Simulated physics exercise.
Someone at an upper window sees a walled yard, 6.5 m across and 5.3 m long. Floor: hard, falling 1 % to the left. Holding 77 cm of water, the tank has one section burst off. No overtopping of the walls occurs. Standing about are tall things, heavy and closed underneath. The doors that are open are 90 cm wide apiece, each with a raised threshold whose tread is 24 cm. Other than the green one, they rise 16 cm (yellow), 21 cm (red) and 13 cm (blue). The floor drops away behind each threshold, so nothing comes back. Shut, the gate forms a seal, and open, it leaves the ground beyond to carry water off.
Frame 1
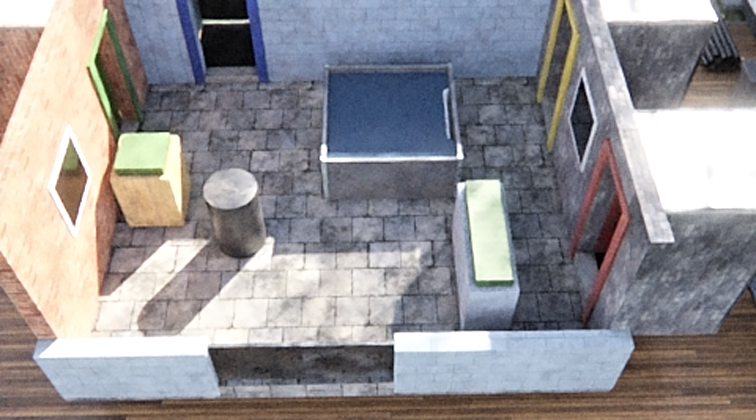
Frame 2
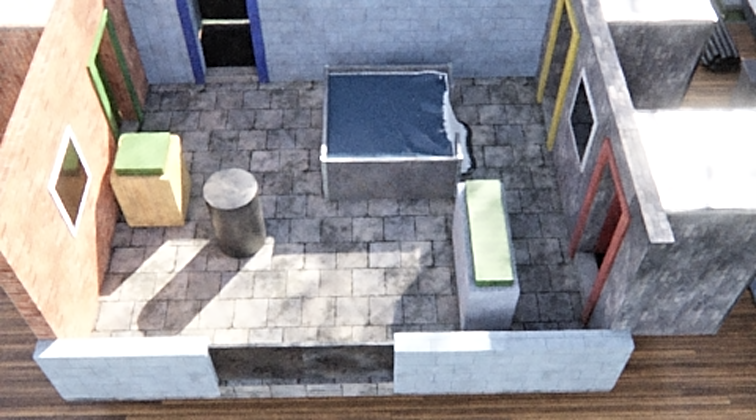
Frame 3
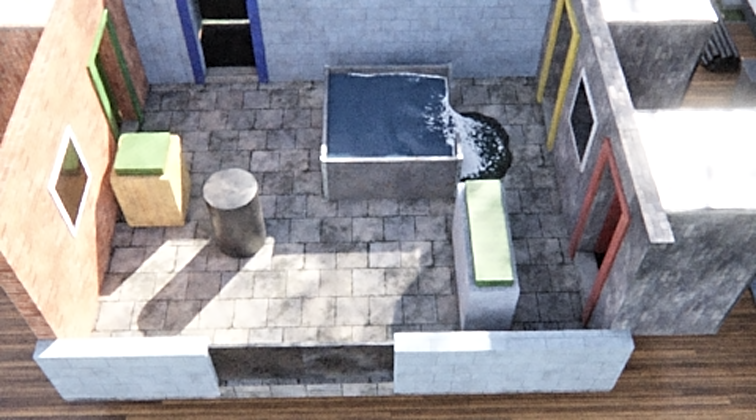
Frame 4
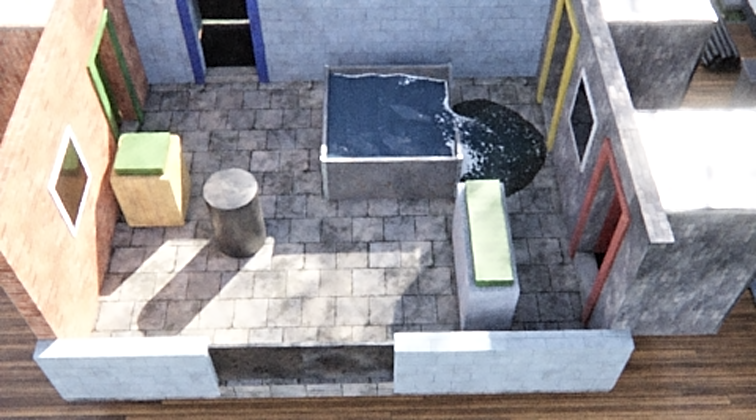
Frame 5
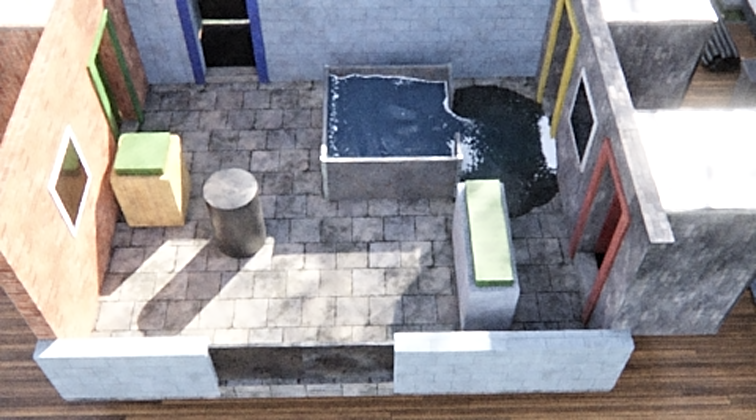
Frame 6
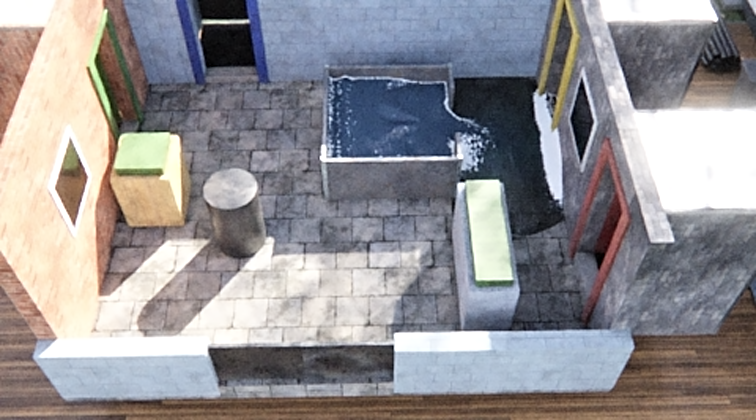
A walled yard paved in grey stone is seen from high above, its near wall low and pale, and the view stays still. A square grey tank of dark blue water stands toward the back, with a green-topped yellow block and grey cylinder to the left, a green-topped pale block to the right, and green, blue, yellow and red doorways around. Water bursts from the tank's right side, foaming, and spreads in a dark pool to the right-hand wall.
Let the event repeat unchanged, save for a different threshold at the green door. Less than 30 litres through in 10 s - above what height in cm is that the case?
Above about 7.5 cm.
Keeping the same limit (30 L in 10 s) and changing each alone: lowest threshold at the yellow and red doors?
Roughly 35 cm for the yellow door and roughly 15 cm for the red door.
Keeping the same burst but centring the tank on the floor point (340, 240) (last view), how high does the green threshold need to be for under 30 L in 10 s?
A minimum of about 10.5 cm.
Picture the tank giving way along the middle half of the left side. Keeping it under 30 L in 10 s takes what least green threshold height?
About 28 cm.
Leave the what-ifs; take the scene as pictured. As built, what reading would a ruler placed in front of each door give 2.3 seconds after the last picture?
Door by door, in centimetres - yellow 24, green 0, red 7, blue 0.
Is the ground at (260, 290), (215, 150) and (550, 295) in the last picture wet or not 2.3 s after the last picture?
So the three spots come out spared, spared, swamped, in that order.
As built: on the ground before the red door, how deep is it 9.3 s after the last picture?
About 11.0 cm.
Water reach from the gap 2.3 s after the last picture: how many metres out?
Roughly 4.2 m.
Then, 0.7 s after the last picture water covers 20 % of the floor, deepest (52 cm) near (536, 79); it has not reached the green door.
Then, 2.3 s after the last picture water covers 40 % of the floor, deepest (32 cm) near (589, 335); it has not reached the green door.
Then, 9.3 s after the last picture water covers 95 % of the floor, deepest (13 cm) near (102, 287); 10 cm at the green door, 15 litres in over its 9 cm threshold.
At the green door as built, the water peaked near 12 cm, 7.3 s after the last picture.
With a threshold of 6.5 cm, 45 litres would have come in within the 10 s; with 8.5 cm, 19 litres. So under 30 litres takes about 7.5 cm.
